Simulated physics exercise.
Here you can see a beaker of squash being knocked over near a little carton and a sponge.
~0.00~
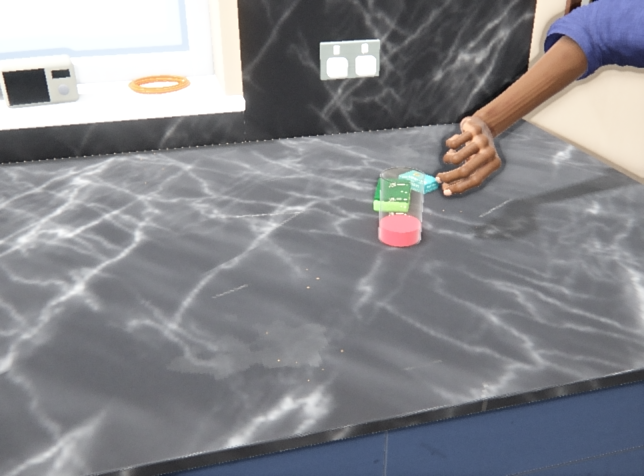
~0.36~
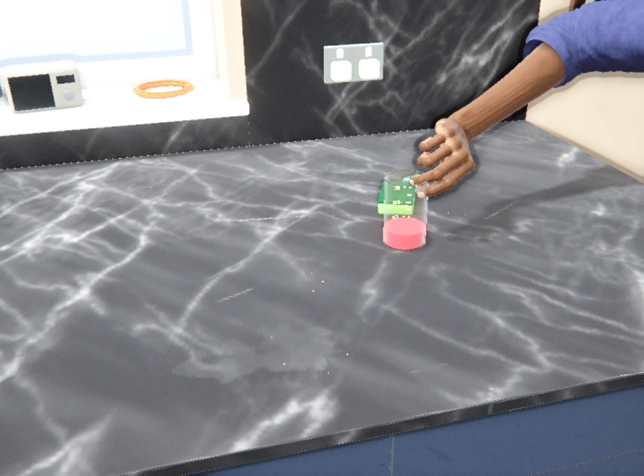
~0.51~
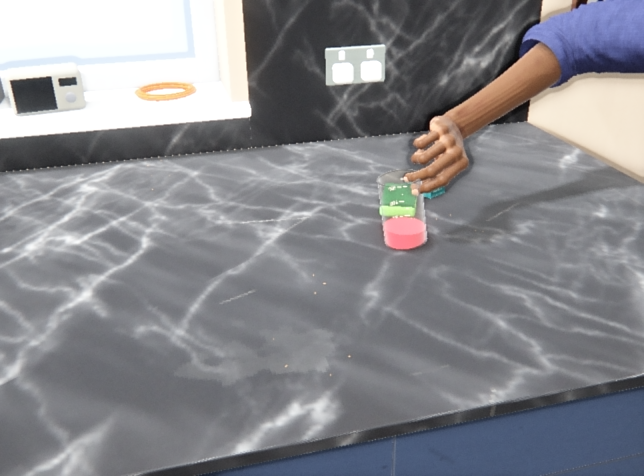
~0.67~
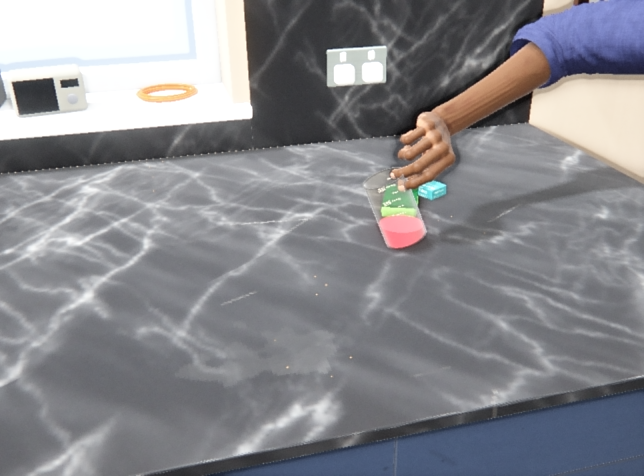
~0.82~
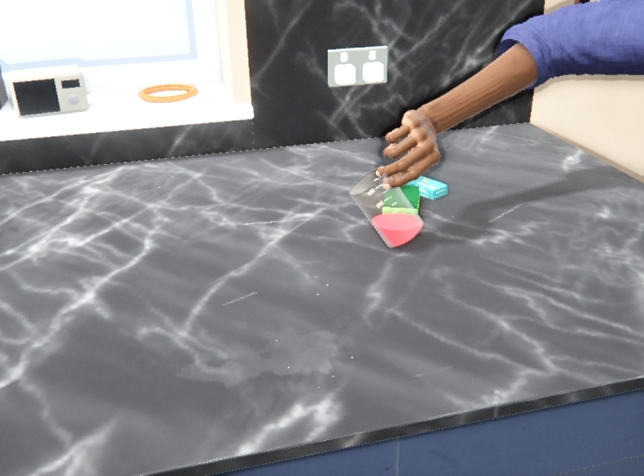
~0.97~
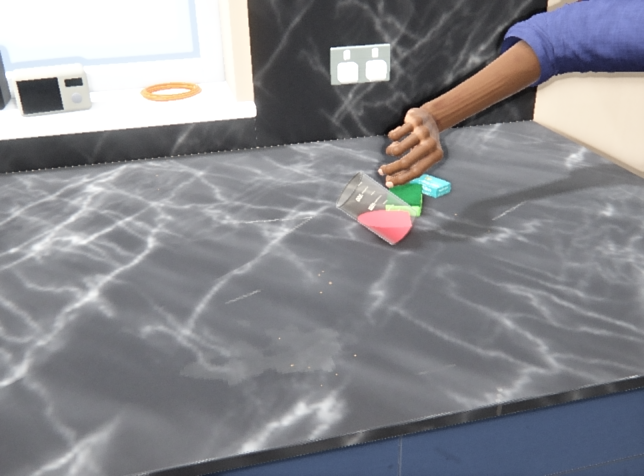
A dark marble-patterned worktop with white veins is seen from slightly above, with a bright window ledge holding a small grey device and an orange ring at upper left and a double socket behind. Right of centre stands a clear beaker of pinkish-red squash, before a green sponge and a little turquoise carton. A blue-sleeved arm reaches leftward from the right, its hand pushing the beaker into a steepening leftward tilt, as the view shifts very slightly.
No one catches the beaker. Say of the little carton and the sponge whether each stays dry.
Well, the little carton avoids the spill while the sponge avoids the spill.
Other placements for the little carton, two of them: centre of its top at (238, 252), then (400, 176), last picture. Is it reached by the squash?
The first try leaves it sitting in the spill; the second leaves it free of the spill.
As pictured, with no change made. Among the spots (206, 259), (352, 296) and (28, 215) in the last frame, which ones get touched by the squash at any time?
Well, in sequence: Spilled on, spill-free, spill-free.
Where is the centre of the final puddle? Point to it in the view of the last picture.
Roughly (198, 242).
Around 1.5 s, the puddle covers about as much as a plate; the little carton is still dry; the sponge is still dry.
Around 3.6 s, the puddle covers about as much as a plate; the little carton is still dry; the sponge is still dry.
